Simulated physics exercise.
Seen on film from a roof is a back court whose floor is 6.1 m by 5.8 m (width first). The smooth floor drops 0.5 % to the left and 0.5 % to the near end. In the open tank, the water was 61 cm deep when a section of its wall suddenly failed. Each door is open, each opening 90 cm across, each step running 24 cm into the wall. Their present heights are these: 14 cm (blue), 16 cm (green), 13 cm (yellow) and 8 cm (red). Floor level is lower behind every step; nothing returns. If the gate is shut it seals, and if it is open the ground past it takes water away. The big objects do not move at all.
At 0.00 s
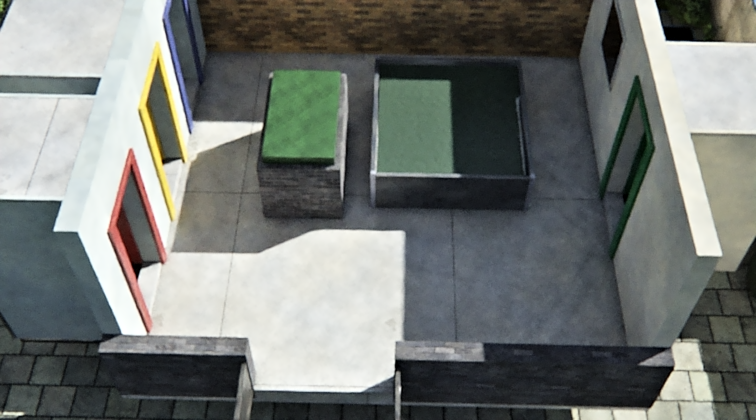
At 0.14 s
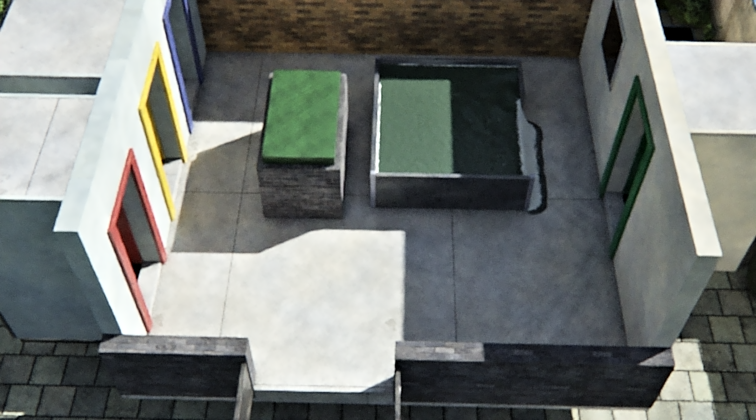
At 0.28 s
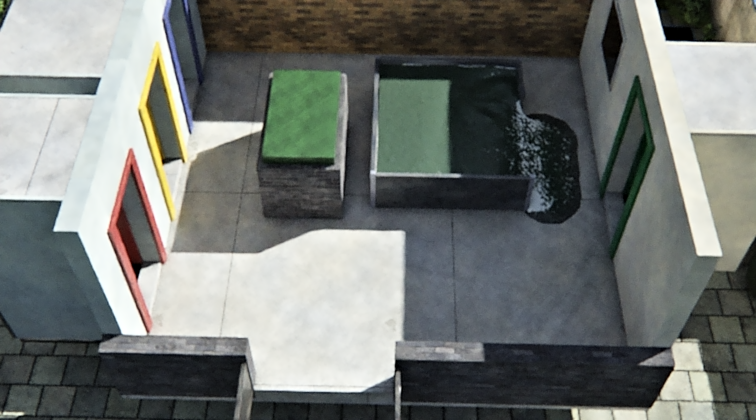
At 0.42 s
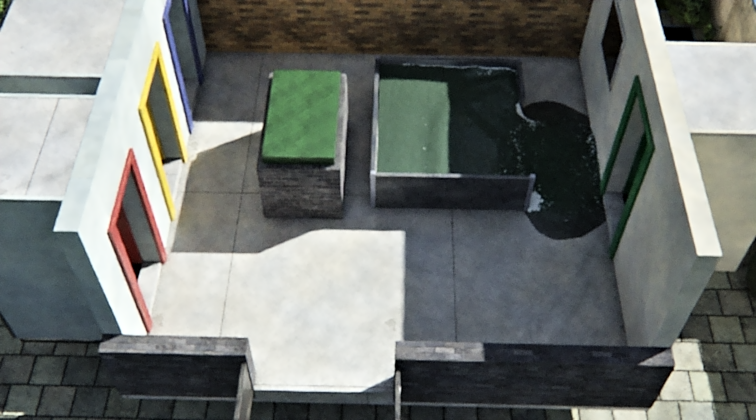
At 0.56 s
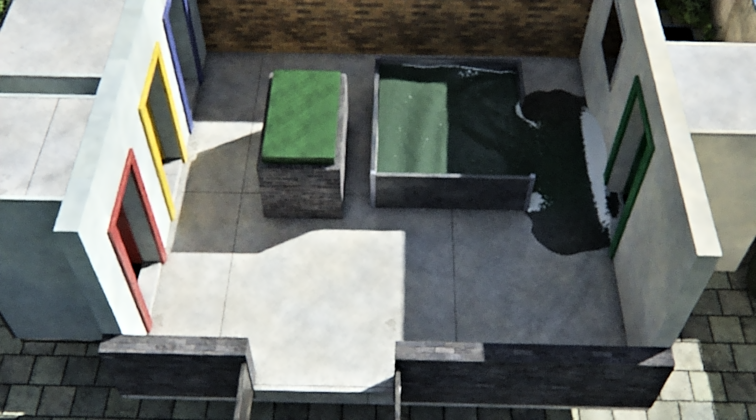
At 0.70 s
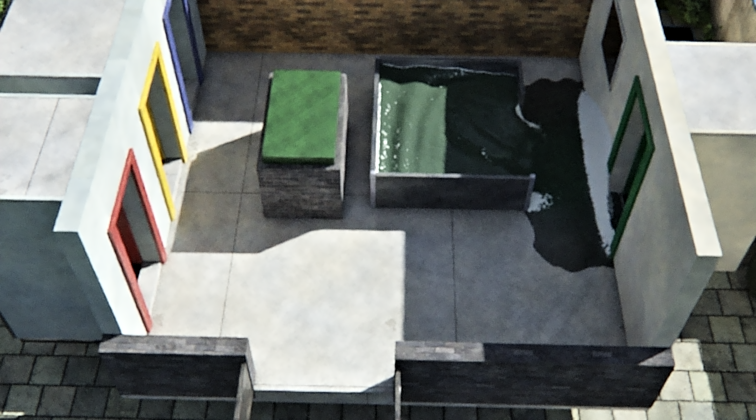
Open tank in a walled court leaking dark water through its right side, the puddle spreading across grey floor to the green-framed door.
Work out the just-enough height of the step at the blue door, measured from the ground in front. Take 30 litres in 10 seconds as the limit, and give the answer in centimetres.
It works out at roughly 10 cm.
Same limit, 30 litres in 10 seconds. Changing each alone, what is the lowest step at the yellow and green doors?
About 10.0 cm at yellow and about 29 cm at green.
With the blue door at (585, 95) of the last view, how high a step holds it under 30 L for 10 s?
About 13.0 cm.
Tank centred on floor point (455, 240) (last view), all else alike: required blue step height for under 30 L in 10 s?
That setup calls for roughly 9.5 cm.
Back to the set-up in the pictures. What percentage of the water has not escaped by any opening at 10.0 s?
Around 86 percent is still there.
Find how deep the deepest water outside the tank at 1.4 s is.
48 cm.
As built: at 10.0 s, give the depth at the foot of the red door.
Some 14.0 centimetres.
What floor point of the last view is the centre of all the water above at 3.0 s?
The balance point sits at roughly (491, 171).
After 1.4 s water covers 15 % of the floor, deepest (48 cm) near (590, 177); it has not reached the blue door.
After 3.0 s water covers 40 % of the floor, deepest (32 cm) near (622, 379); it has not reached the blue door.
After 10.0 s water covers 95 % of the floor, deepest (15 cm) near (159, 283); 9 cm at the blue door, 3 litres in over its 14 cm step.
At the blue door as built, the water arrived by 3.9 s and peaked near 14 cm at 5.0 s.
With a step of 8 cm, 61 litres would have come in within the 10 s; with 11 cm, 17 litres. So under 30 litres takes about 10 cm.
